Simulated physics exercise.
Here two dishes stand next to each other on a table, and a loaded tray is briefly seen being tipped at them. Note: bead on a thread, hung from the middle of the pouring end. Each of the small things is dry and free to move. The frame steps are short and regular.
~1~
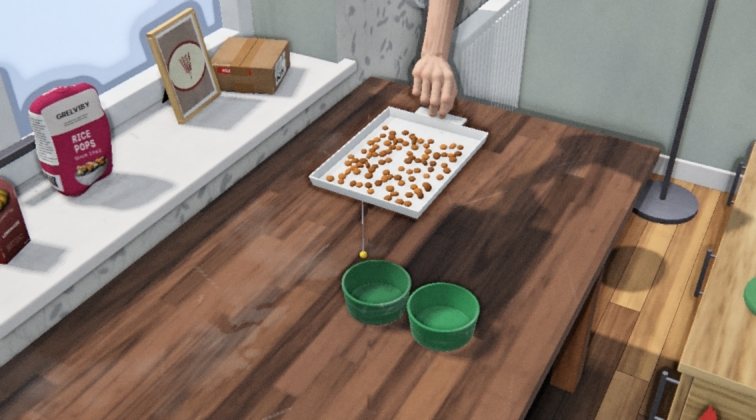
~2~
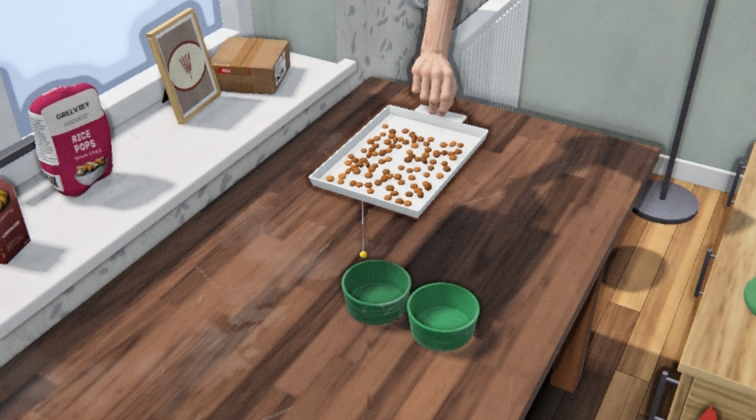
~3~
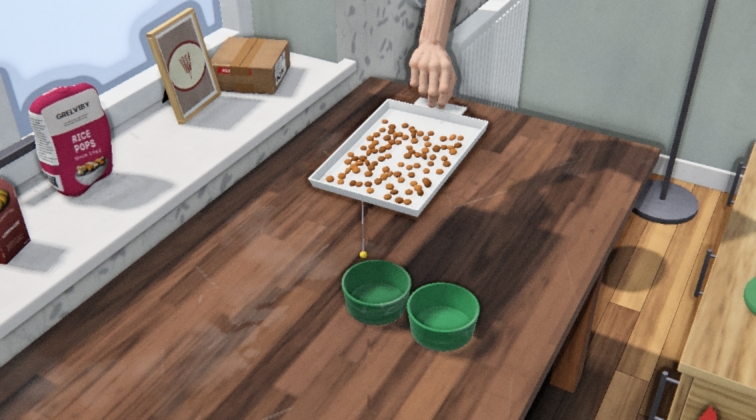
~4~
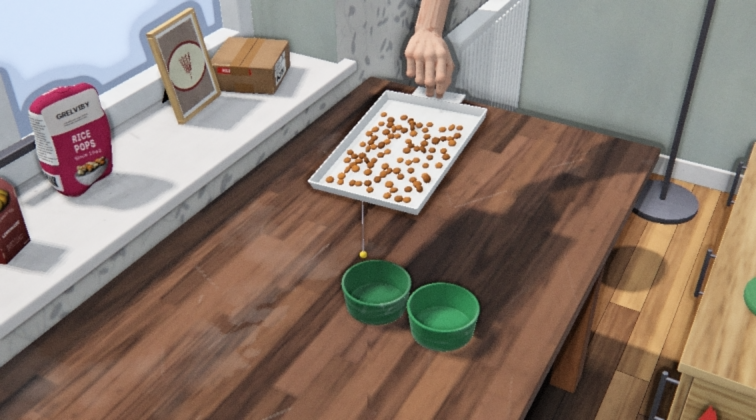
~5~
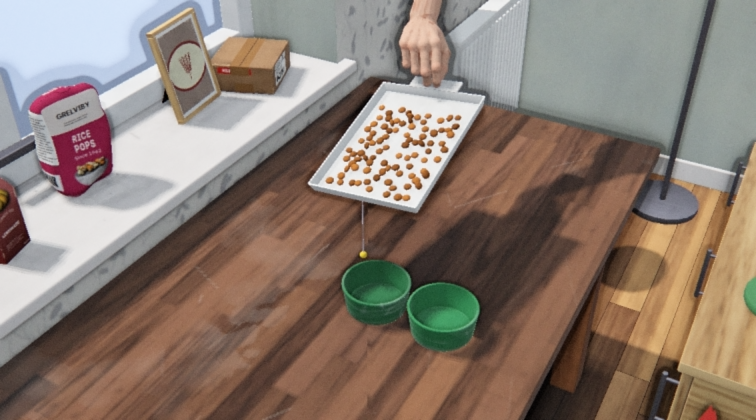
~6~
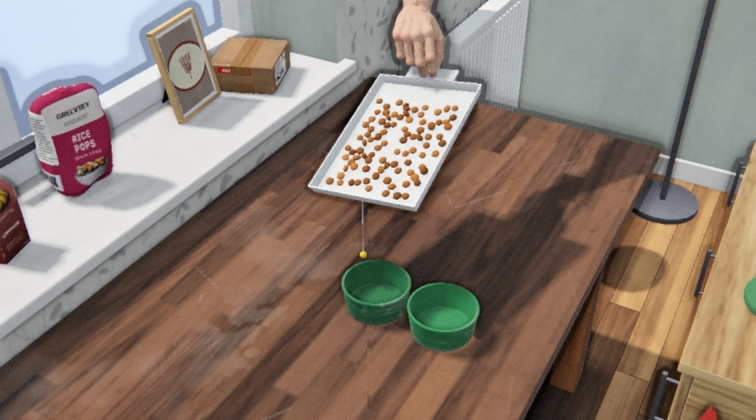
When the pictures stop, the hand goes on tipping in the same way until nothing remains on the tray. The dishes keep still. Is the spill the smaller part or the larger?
The dishes will gather a lesser portion.
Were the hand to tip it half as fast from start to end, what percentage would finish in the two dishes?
I'd put it at some 0 per cent.
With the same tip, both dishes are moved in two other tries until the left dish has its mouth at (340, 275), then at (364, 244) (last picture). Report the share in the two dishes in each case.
Around 30 % followed by around 0 %.
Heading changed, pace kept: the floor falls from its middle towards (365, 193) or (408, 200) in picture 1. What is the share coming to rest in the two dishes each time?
Respectively 30 and 60 in a hundred.
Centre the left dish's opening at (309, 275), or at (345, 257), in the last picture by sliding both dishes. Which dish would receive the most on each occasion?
In the first try it's the leftmost dish, and in the second it's the leftmost dish.
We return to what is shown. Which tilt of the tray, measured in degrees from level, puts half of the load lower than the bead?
95°.
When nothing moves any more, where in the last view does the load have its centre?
The centre comes to rest near (301, 283).
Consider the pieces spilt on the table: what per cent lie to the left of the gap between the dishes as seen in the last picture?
About 100 percent.
Soon after the last picture, tray tipped steeply; nearly all on the tray; a small part in the air.
A little later, tray tipped past a quarter turn; a small part on the tray; a stray few in the left dish; most outside both; a small part in the air.
Later still, tray tipped past a quarter turn; a stray few in the left dish; nearly all outside both.
At rest, tray tipped past a quarter turn; none in the right dish; a stray few in the left dish; nearly all outside both.
